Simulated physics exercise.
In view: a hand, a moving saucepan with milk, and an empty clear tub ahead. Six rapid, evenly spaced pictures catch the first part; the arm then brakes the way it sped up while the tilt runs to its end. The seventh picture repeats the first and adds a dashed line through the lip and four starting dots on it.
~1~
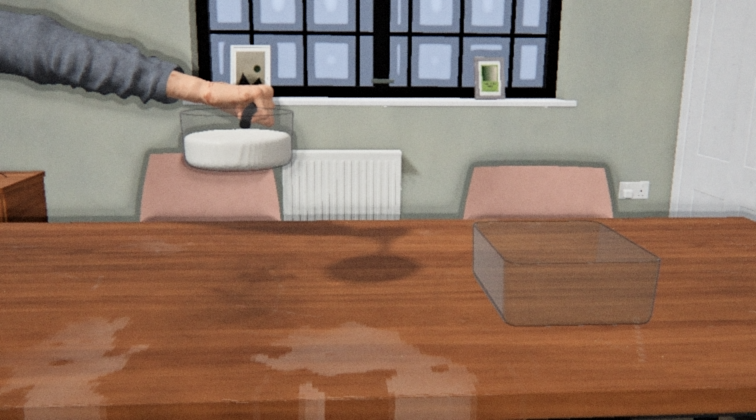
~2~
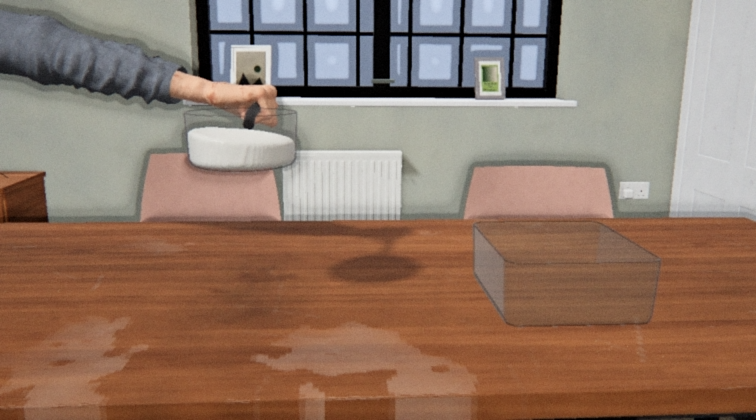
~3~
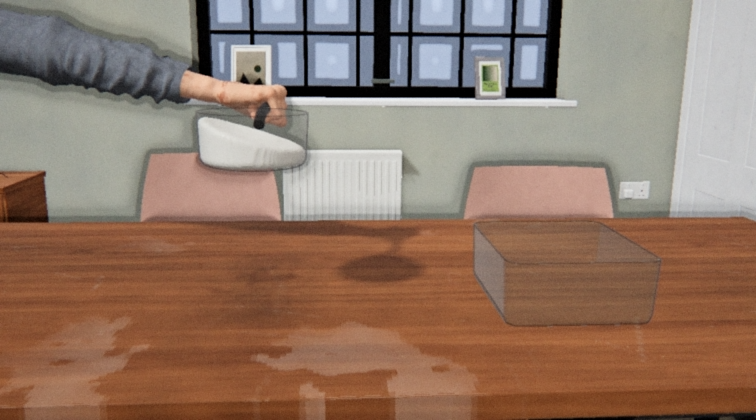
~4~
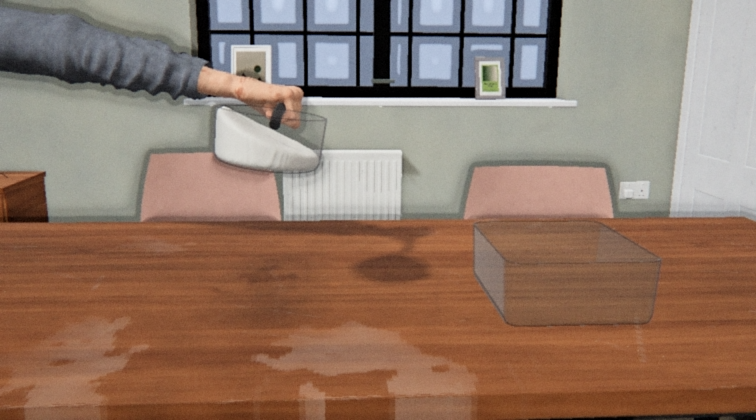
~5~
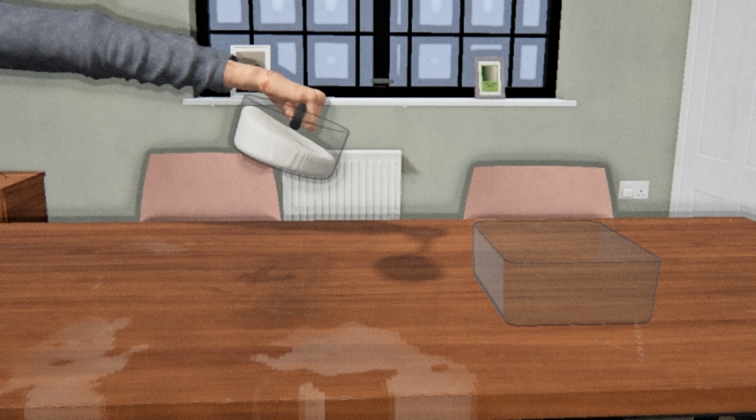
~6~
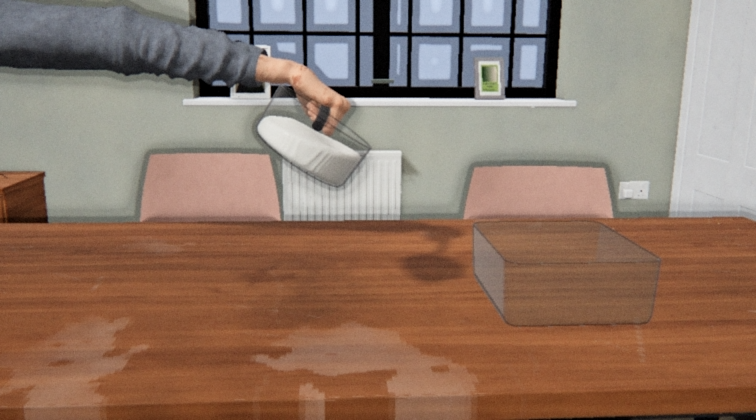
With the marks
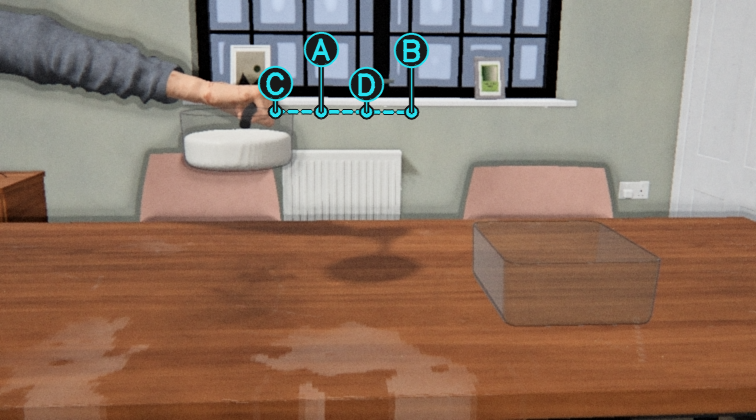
An arm moves a clear pan of milk rightward above a wooden table, gradually tilting it.
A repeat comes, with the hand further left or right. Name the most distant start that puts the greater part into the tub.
That is dot A.
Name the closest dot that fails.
C.
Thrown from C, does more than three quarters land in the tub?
No.
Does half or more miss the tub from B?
No, not at all.
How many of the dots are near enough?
Three of the four.
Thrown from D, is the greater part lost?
No.
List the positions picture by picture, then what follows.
Upright, lip at (291, 111); tub from (502, 325) to (650, 322); nothing has left yet.
Upright, lip at (295, 111); nothing has left yet.
Upright, lip at (306, 112); nothing has left yet.
Tipped about 7°, lip at (325, 118); nothing has left yet.
Tipped about 19°, lip at (348, 130); nothing has left yet.
Tipped about 34°, lip at (370, 146); nothing has left yet.
On the marked copy, A at (321, 111); B at (411, 112); C at (275, 111); D at (366, 112).
If A is chosen, about 63 % lands in the tub, 15 % falls short and 23 % goes beside or beyond.
If B is chosen, about 74 % lands in the tub, 5 % falls short and 22 % goes beside or beyond.
If C is chosen, about 30 % lands in the tub, 60 % falls short and 10 % goes beside or beyond.
If D is chosen, about 78 % lands in the tub, 12 % falls short and 10 % goes beside or beyond.
